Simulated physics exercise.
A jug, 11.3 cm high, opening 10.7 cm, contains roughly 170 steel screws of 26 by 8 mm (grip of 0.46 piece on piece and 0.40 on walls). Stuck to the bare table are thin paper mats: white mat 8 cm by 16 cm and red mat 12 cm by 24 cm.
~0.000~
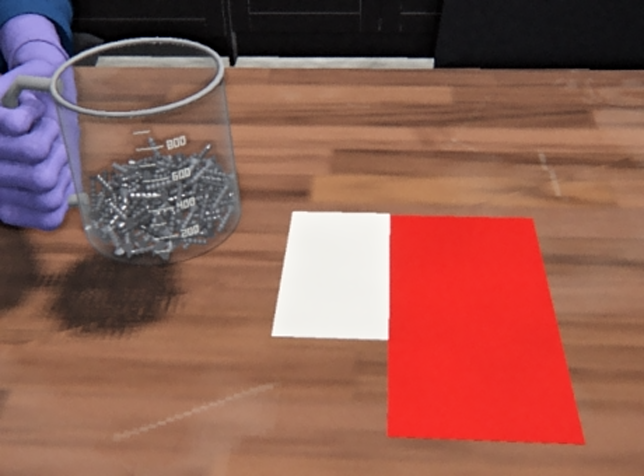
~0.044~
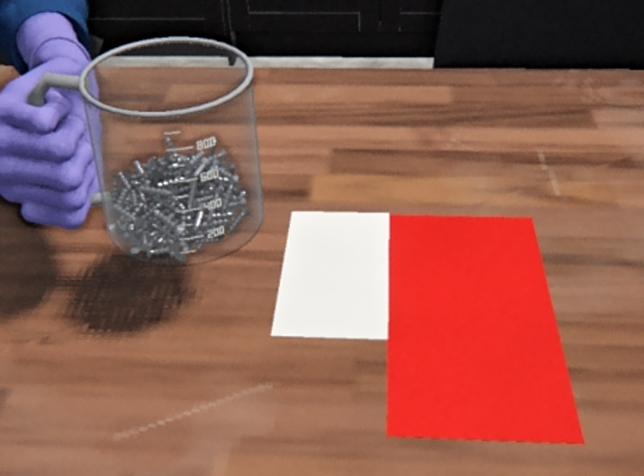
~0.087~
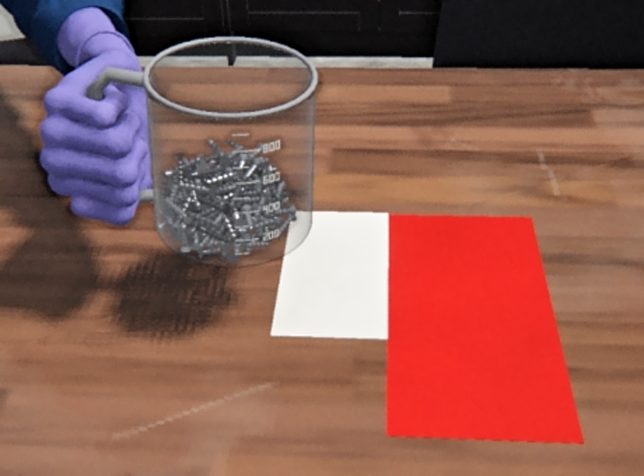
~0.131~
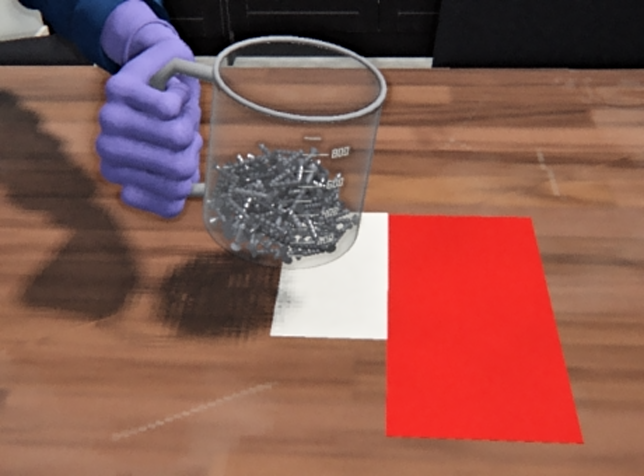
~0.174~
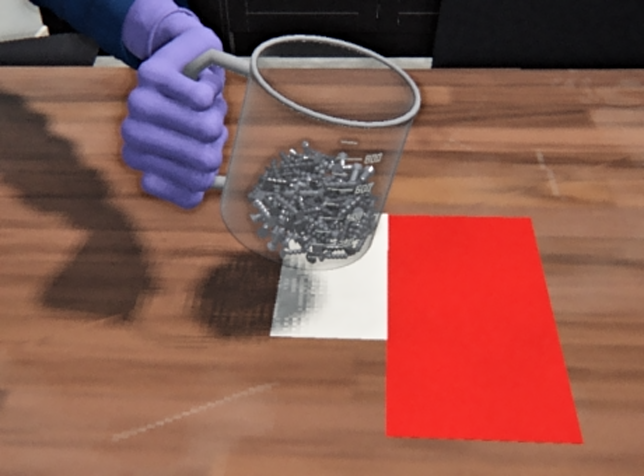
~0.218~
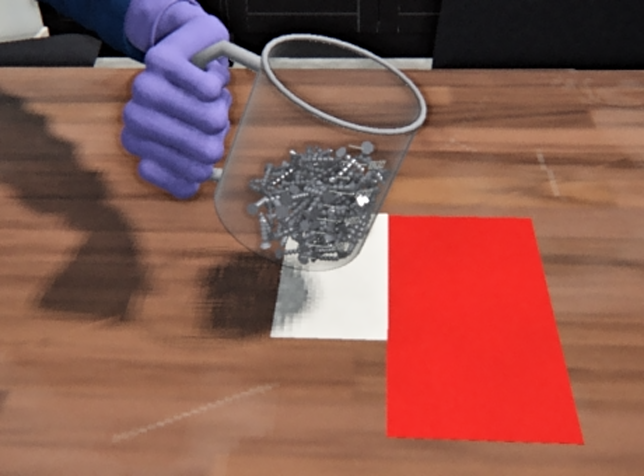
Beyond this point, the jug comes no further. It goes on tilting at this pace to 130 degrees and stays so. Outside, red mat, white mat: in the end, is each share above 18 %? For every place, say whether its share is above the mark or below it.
Going through them: Outside is below the mark; red mat is above the mark; white mat is above the mark.
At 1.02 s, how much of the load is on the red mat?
Share at that time: About 0 per cent.
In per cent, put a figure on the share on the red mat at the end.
Share: Some 65 %.
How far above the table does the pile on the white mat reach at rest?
The top of the heap sits close to 2.0 cm up.
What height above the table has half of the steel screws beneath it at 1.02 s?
It's about 10 cm.
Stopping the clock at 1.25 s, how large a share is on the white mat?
At that moment, close to 40 % has got there.
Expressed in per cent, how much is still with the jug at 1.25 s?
Remaining: Approx. 10 per cent.
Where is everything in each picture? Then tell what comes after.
In the first picture, jug at (150, 139); tilt 0 degrees; moved 0.0 cm; lip at (219, 75); top of the load at (198, 162); white mat at (336, 270); red mat at (471, 311).
In the second picture, jug at (176, 140); tilt 1 degrees; moved 1.8 cm; lip at (249, 77); top of the load at (209, 160).
In the third picture, jug at (233, 142); tilt 4 degrees; moved 5.8 cm; low side right; lip at (314, 81); top of the load at (232, 158).
In the fourth picture, jug at (292, 144); tilt 9 degrees; moved 9.7 cm; low side right; lip at (383, 90); top of the load at (286, 161).
In the fifth picture, jug at (318, 144); tilt 15 degrees; moved 11.5 cm; low side right; lip at (417, 99); top of the load at (325, 163).
In the sixth picture, jug at (320, 144); tilt 21 degrees; moved 11.5 cm; low side right; lip at (423, 109); top of the load at (316, 159); white mat at (335, 270); red mat at (470, 311). It turns about 135 degrees a second.
After 0.53 s, tilt 62 degrees; jug 100 %; middle of all pieces on or above the table near (284, 192).
Then, at 0.79 s, tilt 97 degrees; jug 100 %; middle of all pieces on or above the table near (267, 174).
After 1.02 s, tilt 127 degrees; white mat 5 %, jug 95 %; middle of all pieces on or above the table near (293, 187).
After 1.25 s, tilt 130 degrees; red mat 45 %, white mat 40 %, jug 10 %; middle of all pieces on or above the table near (393, 273).
At rest (2.6 s), outside 10 %, red mat 65 %, white mat 25 %, jug 0 %.
